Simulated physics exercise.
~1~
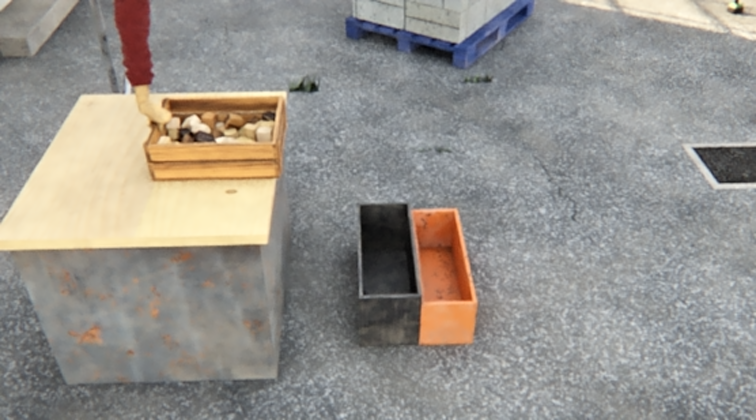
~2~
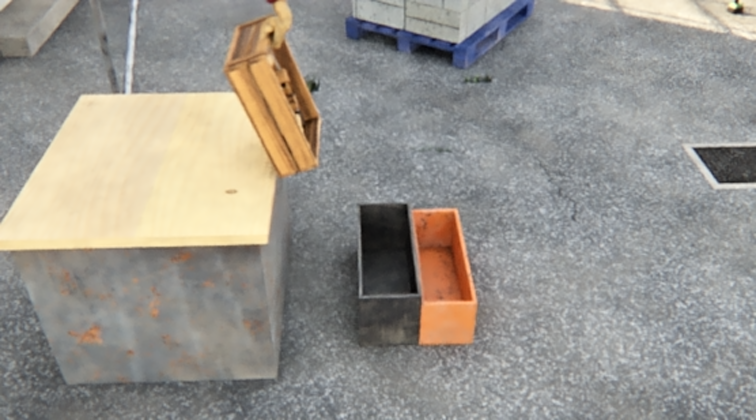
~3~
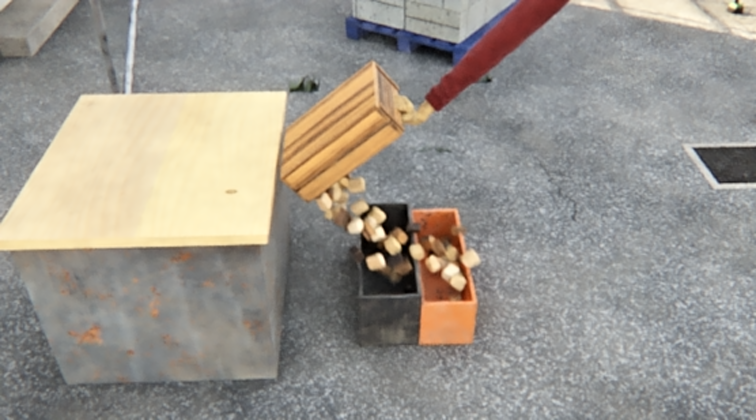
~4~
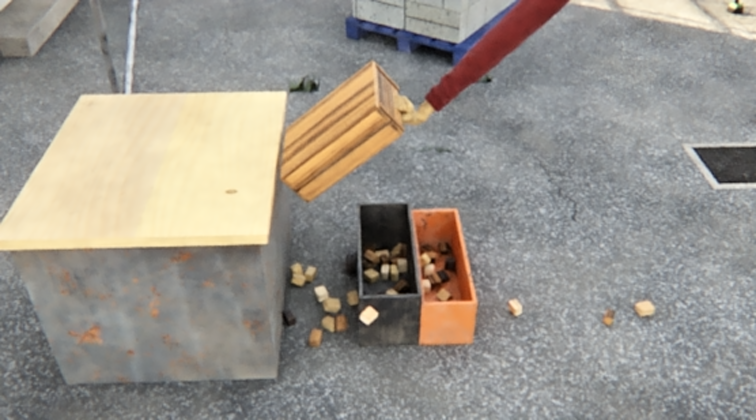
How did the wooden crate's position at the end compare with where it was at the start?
At the start the wooden crate sat upright on top of the bench near its right edge. By the end it was farther right, held tipped over past the bench's edge.
